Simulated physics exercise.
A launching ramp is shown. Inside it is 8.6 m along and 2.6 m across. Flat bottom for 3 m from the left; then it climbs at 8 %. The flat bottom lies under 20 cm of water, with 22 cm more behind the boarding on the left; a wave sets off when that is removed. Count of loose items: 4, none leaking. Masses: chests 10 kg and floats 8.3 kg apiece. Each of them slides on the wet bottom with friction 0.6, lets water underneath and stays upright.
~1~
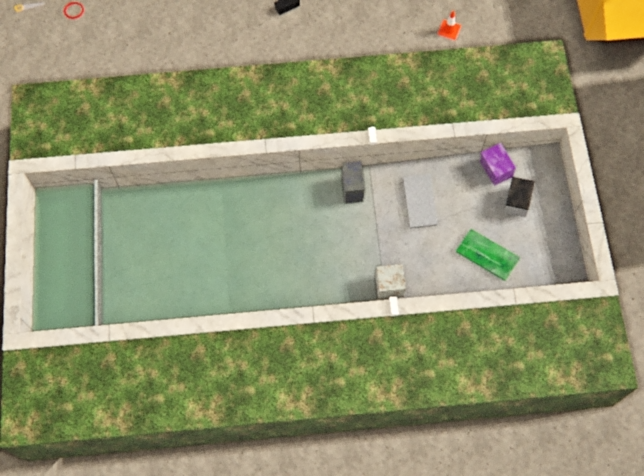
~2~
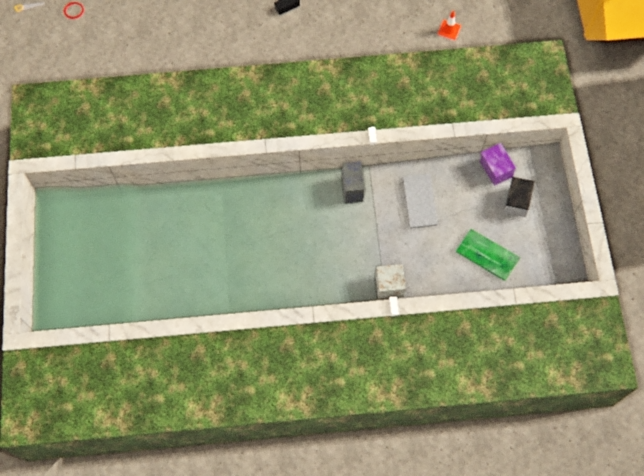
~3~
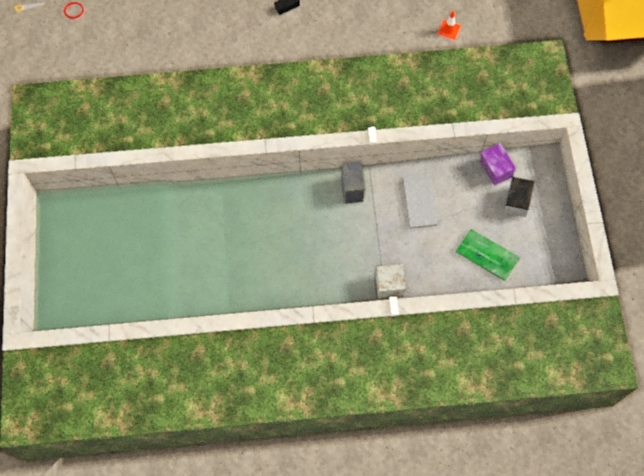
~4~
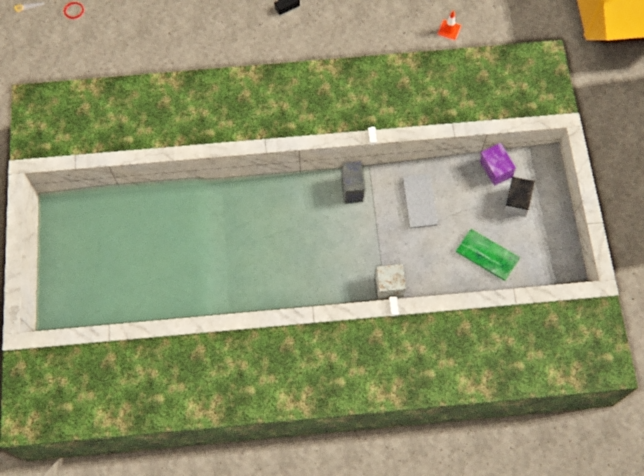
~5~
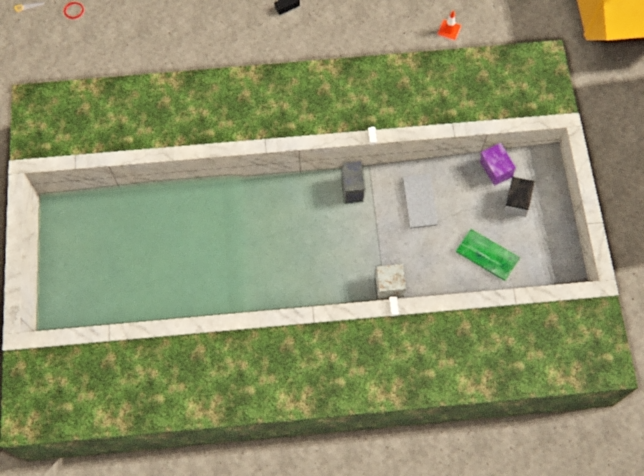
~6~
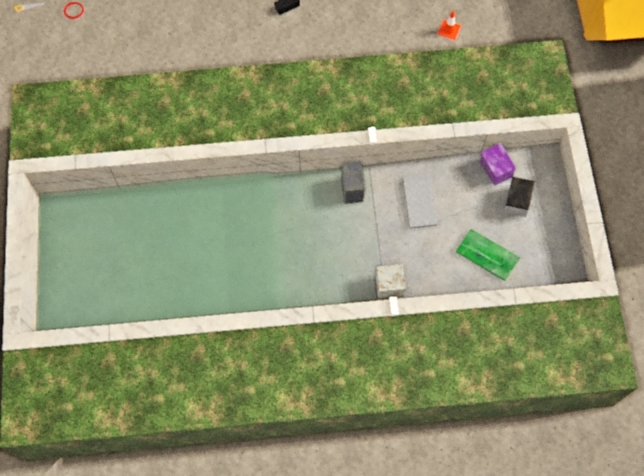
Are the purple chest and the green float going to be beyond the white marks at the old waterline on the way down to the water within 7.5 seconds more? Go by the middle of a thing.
Purple chest: Not beyond; green float: Beyond.
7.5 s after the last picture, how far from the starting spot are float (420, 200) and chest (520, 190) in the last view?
Shifts: 200 cm / 0 cm.
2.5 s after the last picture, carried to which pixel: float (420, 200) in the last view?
Estimated pixel: Around (448, 192).
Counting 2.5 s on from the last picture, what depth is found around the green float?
Depth approx. 3 cm.
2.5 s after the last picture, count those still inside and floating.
That would be 1 of them.
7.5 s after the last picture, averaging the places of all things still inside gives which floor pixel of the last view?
Around (408, 218).
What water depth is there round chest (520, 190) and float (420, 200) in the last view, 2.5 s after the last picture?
Depths: Near 0 cm, then near 4 cm.
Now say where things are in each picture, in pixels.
The first picture shows the purple chest at (500, 160), on the bottom; the green float at (488, 254) rests on the ground; water covers 13.9 m2; 0 of 4 have shifted.
The second picture shows the purple chest at (500, 160) rests on the ground; the green float at (488, 254) rests on the ground; 13.9 m2 under water; 0 of 4 have shifted.
The third picture shows the purple chest at (500, 160), on the bottom; the green float at (488, 254), on the bottom; water covers 13.9 m2; 0 of 4 have shifted.
The fourth picture shows the purple chest at (500, 160) rests on the ground; the green float at (488, 254) rests on the ground; water covers 13.9 m2; 0 of 4 have shifted.
The fifth picture shows the purple chest at (500, 160), on the bottom; the green float at (488, 254), on the bottom; water covers 13.9 m2; 0 of 4 have shifted.
The sixth picture shows the purple chest at (500, 160) rests on the ground; the green float at (488, 254), on the bottom; 13.9 m2 under water; 0 of 4 have shifted.
Then, 0.6 s after the last picture the purple chest is near (500, 160), 0.0 m from its start, aground; the green float is near (488, 254), 0.0 m from its start, aground; 0 of 4 are over the mark; 0 afloat.
Then, 2.5 s after the last picture the purple chest is near (500, 160), 0.0 m from its start, aground; the green float is near (490, 254), 0.0 m from its start, aground; 0 of 4 are over the mark; 1 afloat.
Then, 4.8 s after the last picture the purple chest is near (500, 160), 0.0 m from its start, aground; the green float is near (450, 254), 0.6 m from its start, afloat; 0 of 4 are over the mark; 2 afloat.
Then, 7.5 s after the last picture the purple chest is near (500, 160), 0.0 m from its start, aground; the green float is near (323, 264), 2.6 m from its start, afloat; 2 of 4 are over the mark; 2 afloat.
